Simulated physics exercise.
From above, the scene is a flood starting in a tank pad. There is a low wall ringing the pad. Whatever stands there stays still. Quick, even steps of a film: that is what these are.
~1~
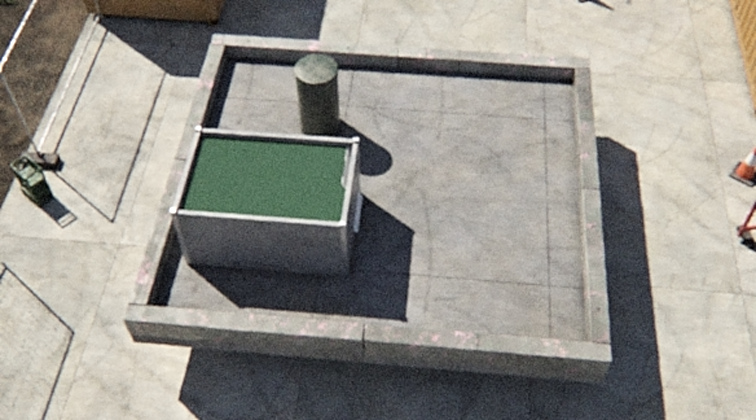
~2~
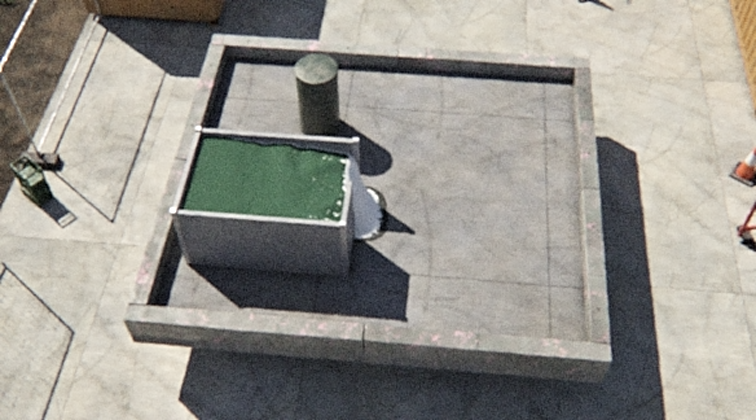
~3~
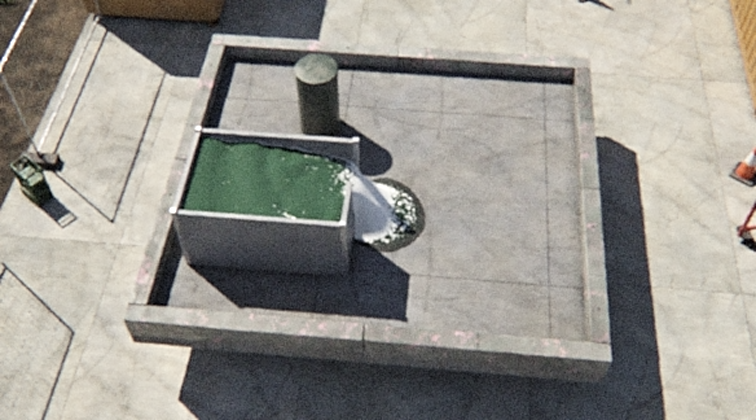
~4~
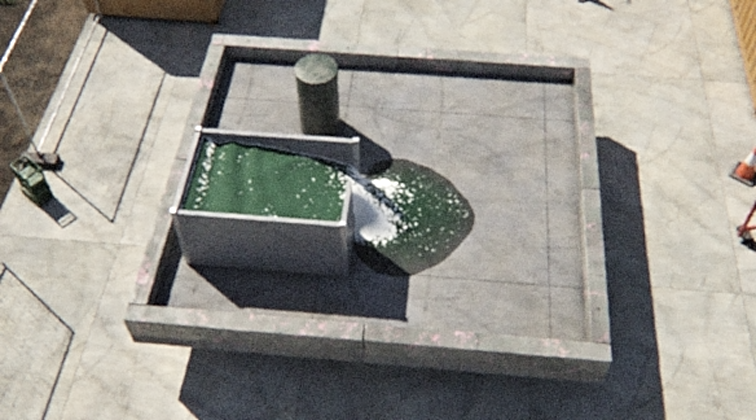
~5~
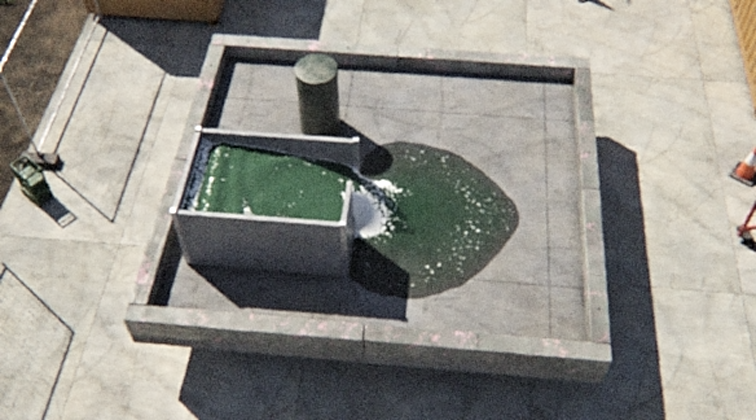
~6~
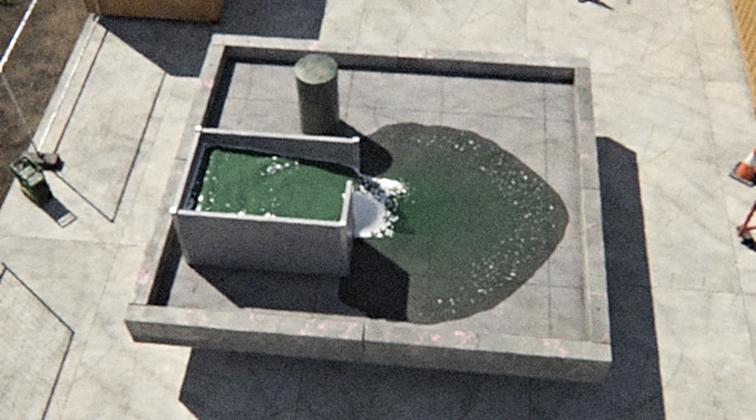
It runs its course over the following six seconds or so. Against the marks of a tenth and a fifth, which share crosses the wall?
The water lost is a modest share, below a tenth.
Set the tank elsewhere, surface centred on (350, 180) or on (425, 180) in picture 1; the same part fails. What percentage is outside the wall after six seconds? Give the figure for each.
12 %, then 18 %.
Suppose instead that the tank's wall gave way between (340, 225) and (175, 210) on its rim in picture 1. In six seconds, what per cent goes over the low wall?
Some 42 in a hundred.
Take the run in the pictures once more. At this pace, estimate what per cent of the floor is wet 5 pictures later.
Roughly 60 percent, I reckon.
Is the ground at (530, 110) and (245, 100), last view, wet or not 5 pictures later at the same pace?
Soaked, spared.
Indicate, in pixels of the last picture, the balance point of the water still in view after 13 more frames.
I'd say near (390, 216).
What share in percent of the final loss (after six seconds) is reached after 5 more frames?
I make it 5 per cent.
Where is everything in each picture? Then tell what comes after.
Still water in the tank at (268, 179), in the first picture.
Water pours out at (352, 194) and has run to (380, 230), in the second picture.
Water pours out at (352, 197) and has run to (415, 229), in the third picture.
The front is at (469, 216), out from the gap at (352, 199), in the fourth picture.
Water pours out at (352, 199) and has run to (513, 216), in the fifth picture.
Water pours out at (352, 199) and has run to (560, 209), in the sixth picture.
A moment on, water covers 45 % of the floor; the low wall has let 0 % over.
Next, water covers 50 % of the floor; the low wall has let 0 % over.
Then, water covers 50 % of the floor; the low wall has let 4 % over.
Later, water covers 55 % of the floor; the low wall has let 6 % over.
In the end, water covers 80 % of the floor; the low wall has let 6 % over.
